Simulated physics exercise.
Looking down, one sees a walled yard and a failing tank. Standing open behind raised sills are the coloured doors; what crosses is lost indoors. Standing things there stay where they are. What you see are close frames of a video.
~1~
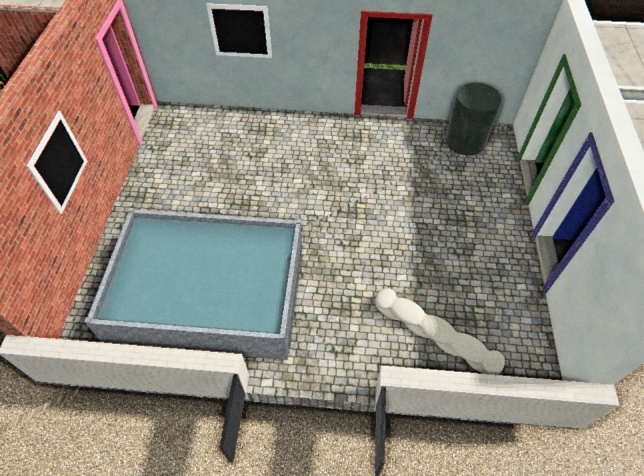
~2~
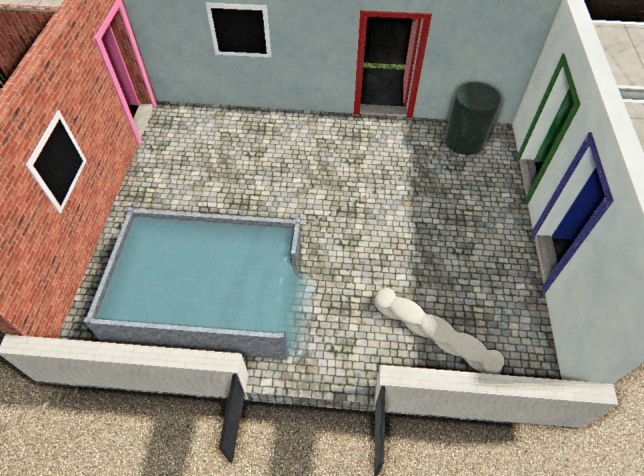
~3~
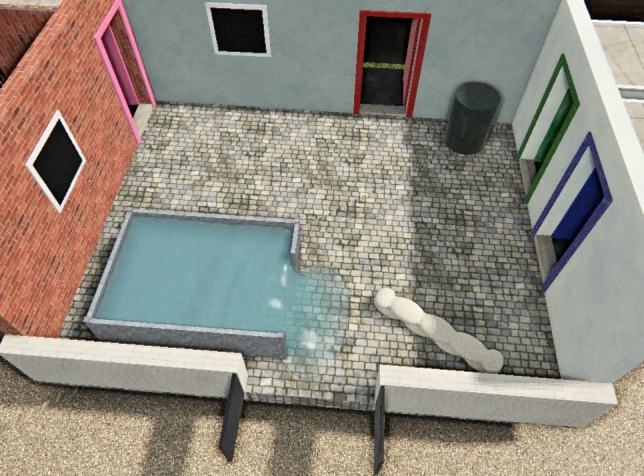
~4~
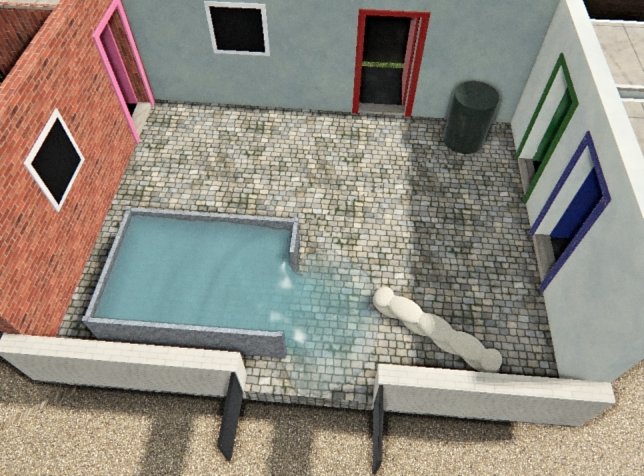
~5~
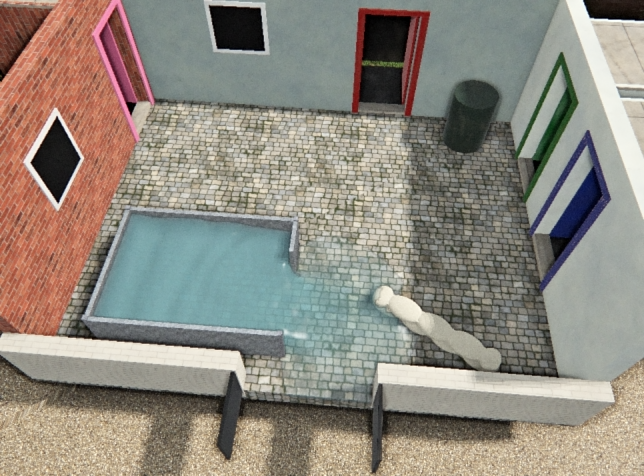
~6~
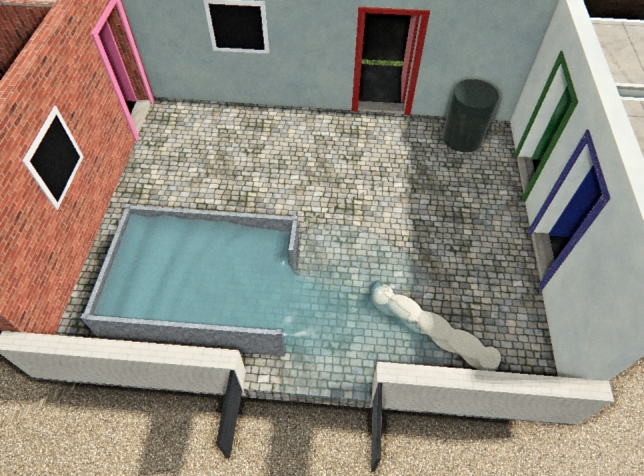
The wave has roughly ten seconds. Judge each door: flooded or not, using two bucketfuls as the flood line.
In order: The red door goes beyond what's allowed there; the blue door stays inside what's allowed there; the pink door stays inside what's allowed there; the green door goes beyond what's allowed there.
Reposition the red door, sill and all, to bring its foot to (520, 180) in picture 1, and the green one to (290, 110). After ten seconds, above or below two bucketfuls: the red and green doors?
The red door lets more in, the green door holds.
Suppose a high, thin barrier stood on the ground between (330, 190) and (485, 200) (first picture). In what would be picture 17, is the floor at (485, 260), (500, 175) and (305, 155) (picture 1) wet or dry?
Results in order: Swamped / bone-dry / bone-dry.
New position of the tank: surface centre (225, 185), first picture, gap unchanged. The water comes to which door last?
That would be the pink-painted one.
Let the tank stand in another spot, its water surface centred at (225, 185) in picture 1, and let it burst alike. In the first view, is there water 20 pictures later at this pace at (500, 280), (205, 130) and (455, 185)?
In that order: Reached by the flood, not reached, reached by the flood.
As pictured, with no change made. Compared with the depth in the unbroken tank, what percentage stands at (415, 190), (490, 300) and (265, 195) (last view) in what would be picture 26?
Roughly 4, 18 and 0 per cent, in turn.
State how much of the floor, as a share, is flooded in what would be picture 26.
That works out at 45 %.
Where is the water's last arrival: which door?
It's the one in pink.
A moment on, water covers 20 % of the floor; the red door not reached, the blue door not reached, the pink door not reached, the green door not reached.
Next, water covers 40 % of the floor; the red door not reached, the blue door wet at the sill, nothing in, the pink door not reached, the green door wet at the sill, nothing in.
Then, water covers 45 % of the floor; the red door not reached, the blue door under two buckets in, the pink door not reached, the green door under two buckets in.
Later, water covers 60 % of the floor; the red door under two buckets in, the blue door under two buckets in, the pink door not reached, the green door over two buckets in.
In the end, water covers 85 % of the floor; the red door over two buckets in, the blue door under two buckets in, the pink door wet at the sill, nothing in, the green door far over two buckets in.
